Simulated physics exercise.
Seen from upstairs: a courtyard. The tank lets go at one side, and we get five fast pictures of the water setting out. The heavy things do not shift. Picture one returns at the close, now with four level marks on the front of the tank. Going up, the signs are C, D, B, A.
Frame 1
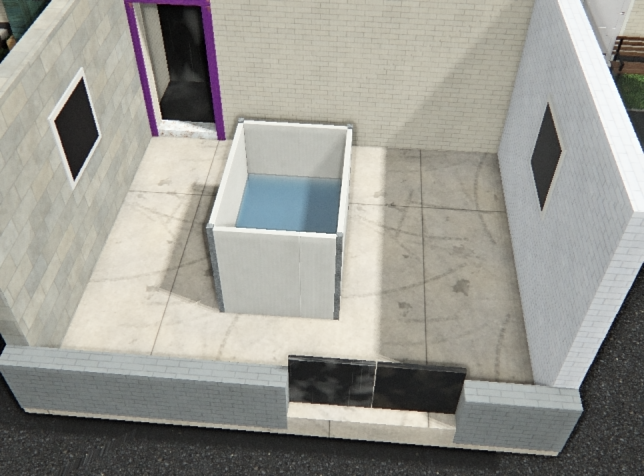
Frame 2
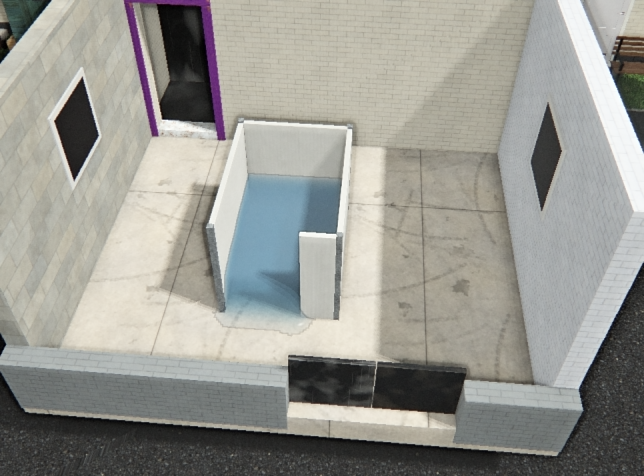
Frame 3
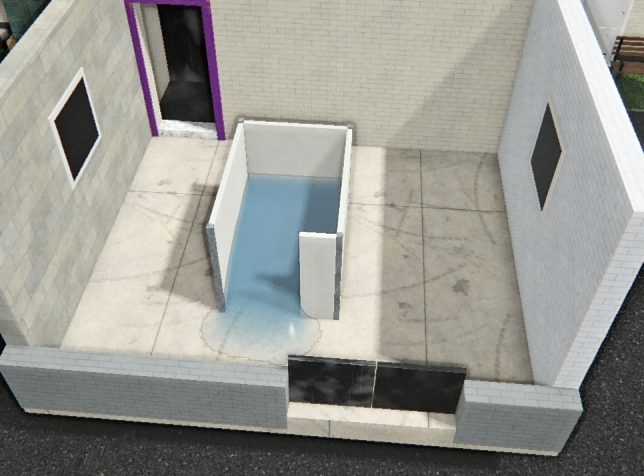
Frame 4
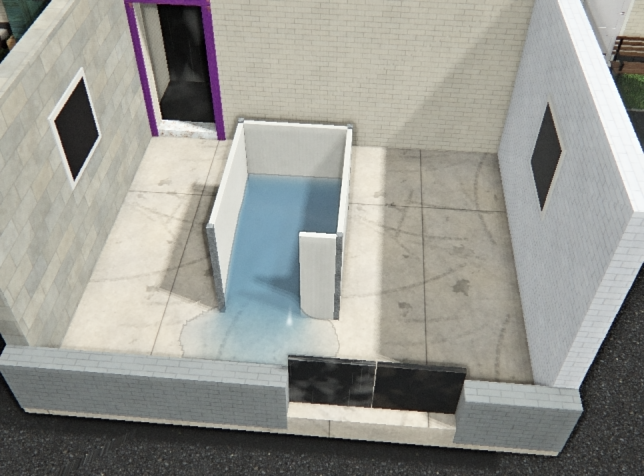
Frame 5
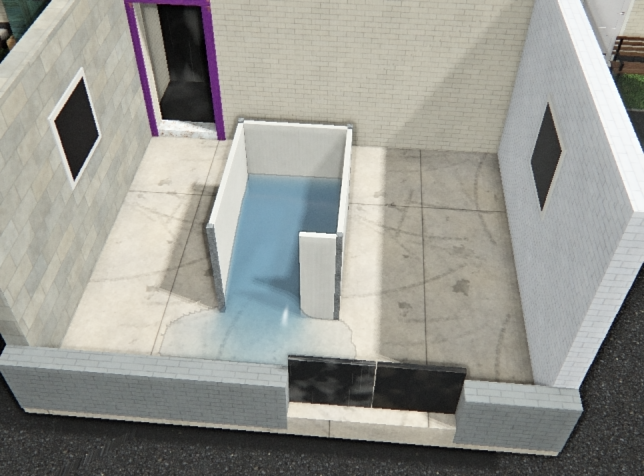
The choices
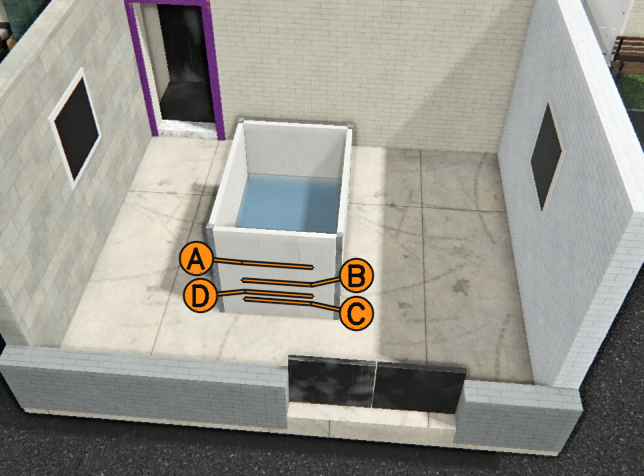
Water rests in a white-walled tank in the middle of a brick-walled room with a purple doorway at the back. Part of the tank's front wall is then gone, and the water runs out through the gap onto the pale floor, spreading in a thin, widening sheet toward the low front wall.
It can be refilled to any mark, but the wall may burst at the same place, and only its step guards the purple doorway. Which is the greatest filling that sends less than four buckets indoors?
The limit is B.
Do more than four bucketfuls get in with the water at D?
No, that is safe.
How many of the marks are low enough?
Three of them.
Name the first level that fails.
A.
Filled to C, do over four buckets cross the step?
No, that is safe.
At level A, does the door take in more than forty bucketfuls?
No, less.
On the marked copy, A at (276, 265); B at (277, 282); C at (278, 301); D at (278, 293); from the bottom up C, D, B, A.
For level A, about 12 bucketfuls get in.
For level B, a bucket or two gets in.
For level C, nothing gets over.
For level D, nothing gets over.
